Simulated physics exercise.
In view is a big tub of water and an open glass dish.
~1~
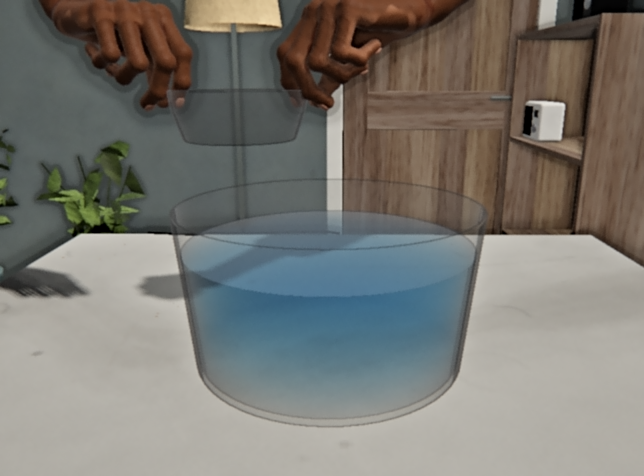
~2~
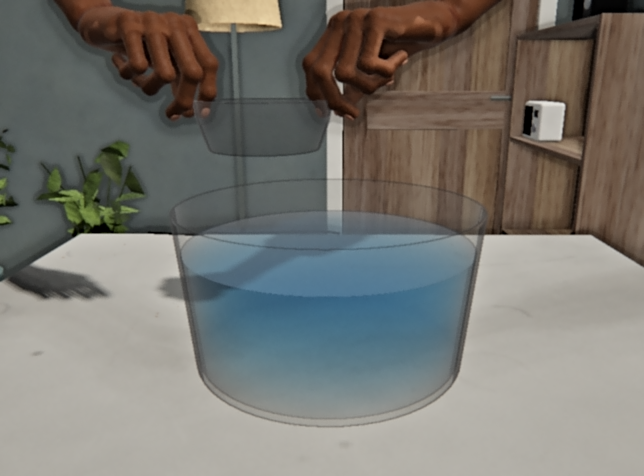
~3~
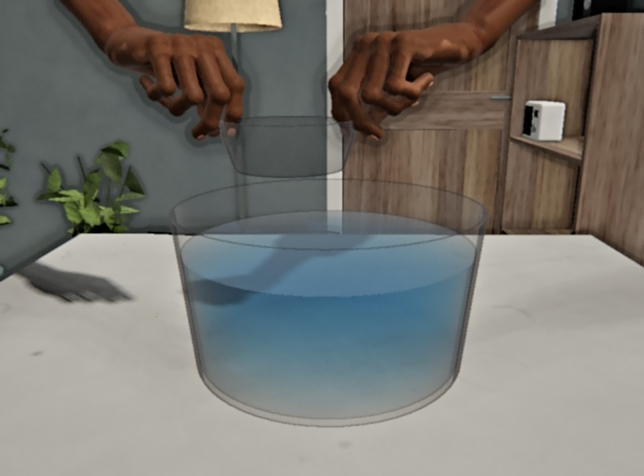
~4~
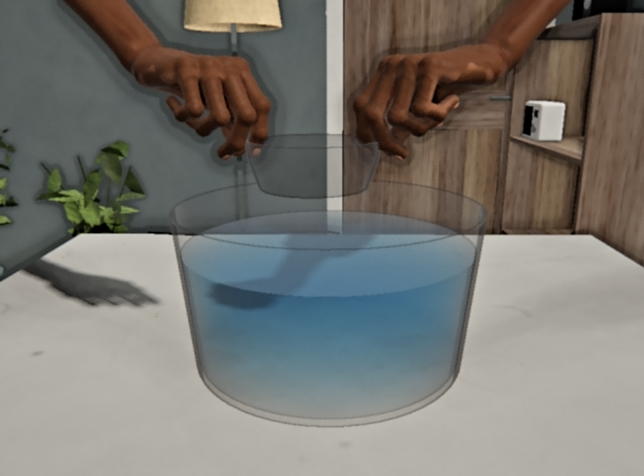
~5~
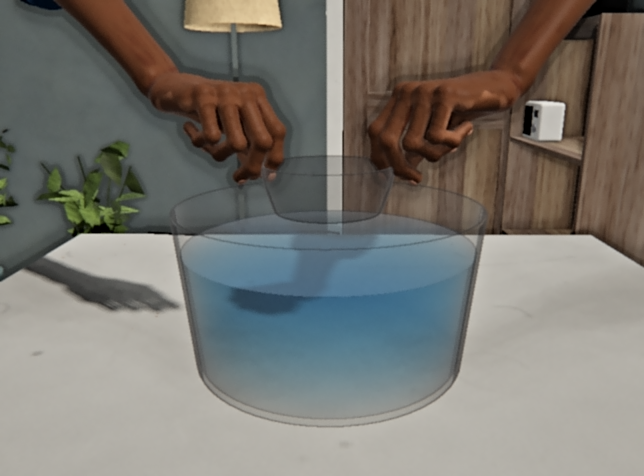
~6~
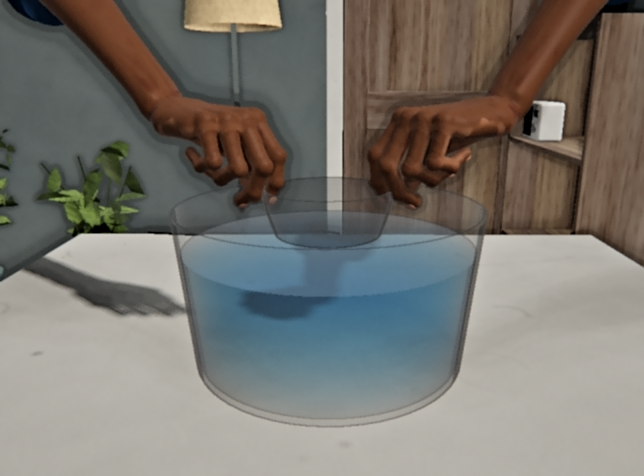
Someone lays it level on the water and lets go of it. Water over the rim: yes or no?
No.
Soon after, the dish dips into the water.
Later, it bobs and steadies.
In the end, the dish floats with about half of its side showing.
